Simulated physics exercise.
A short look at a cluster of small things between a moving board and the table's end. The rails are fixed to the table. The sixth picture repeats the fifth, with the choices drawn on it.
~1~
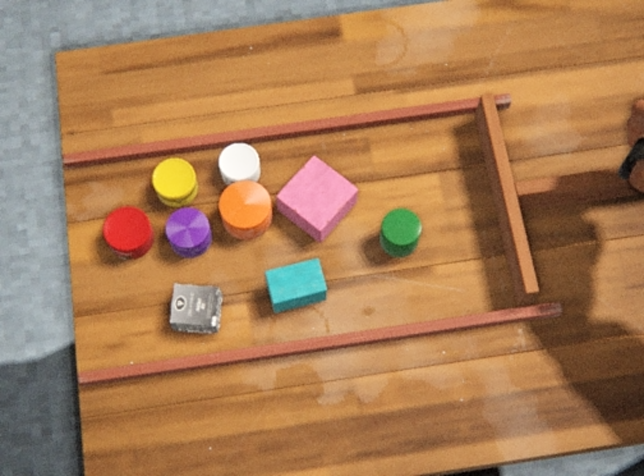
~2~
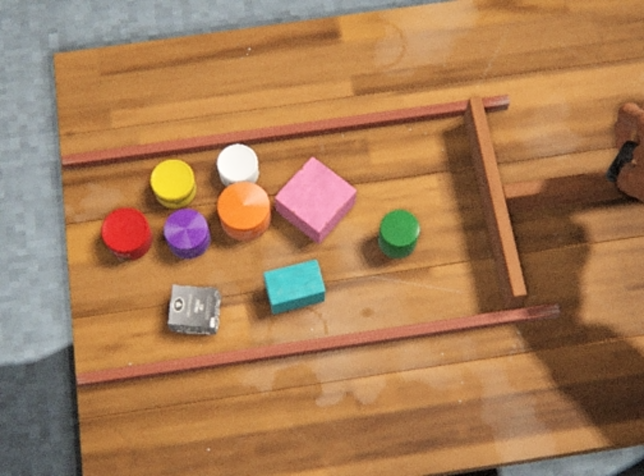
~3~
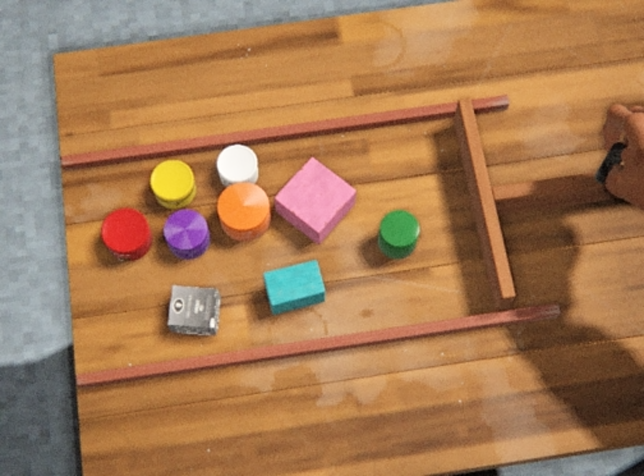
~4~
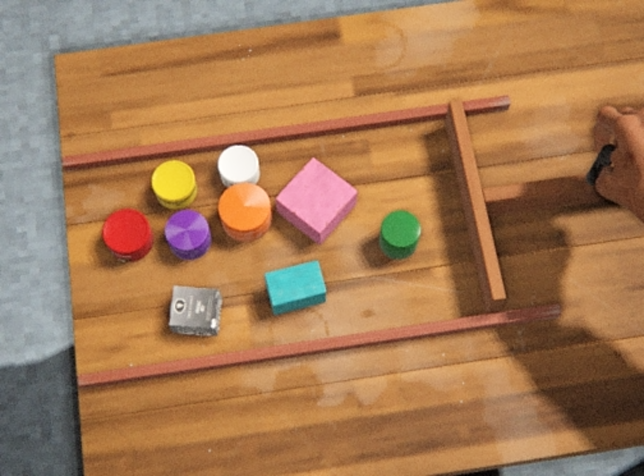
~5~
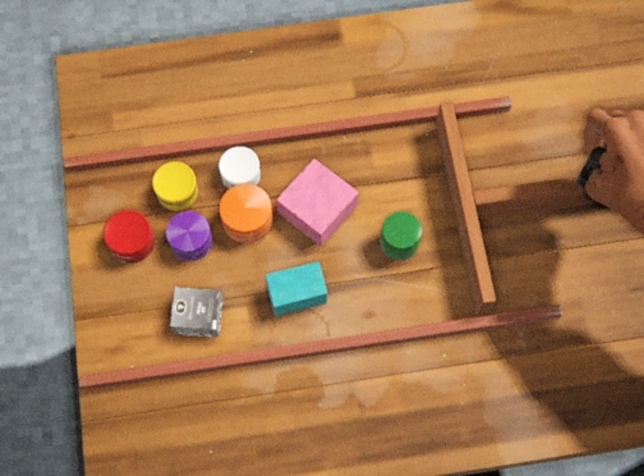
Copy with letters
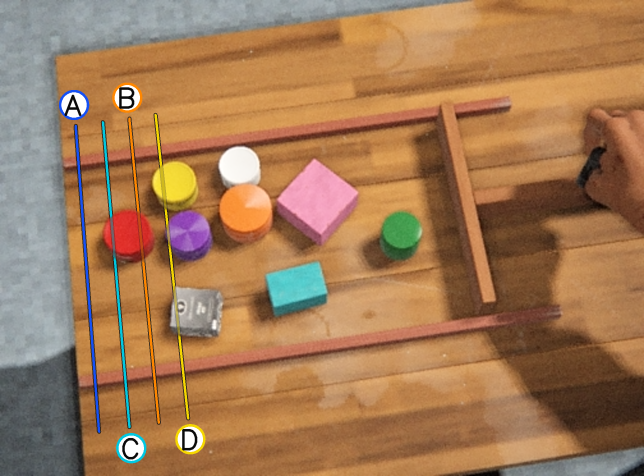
A hand at right sliding a wooden board slowly left between two rails, towards a still cluster of colourful tubs and blocks.
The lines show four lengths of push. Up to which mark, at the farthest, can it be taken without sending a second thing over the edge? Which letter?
No second one falls up to D.
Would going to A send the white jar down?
Yes.
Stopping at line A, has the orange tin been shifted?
By then, yes.
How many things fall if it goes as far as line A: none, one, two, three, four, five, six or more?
In all, six or more.
On the marked copy, A at (87, 271); B at (143, 262); C at (116, 266); D at (171, 258).
Taking D. A third of the way, board (361, 214); orange tin (242, 215); pink block (307, 203).
Two thirds of the way, board (252, 229); red jar (110, 241); purple tin (146, 276).
When it is over, board (171, 241); red jar over the edge; orange tin (80, 238); one fallen.
As for the rest, A drops nine; B drops three; C drops five.
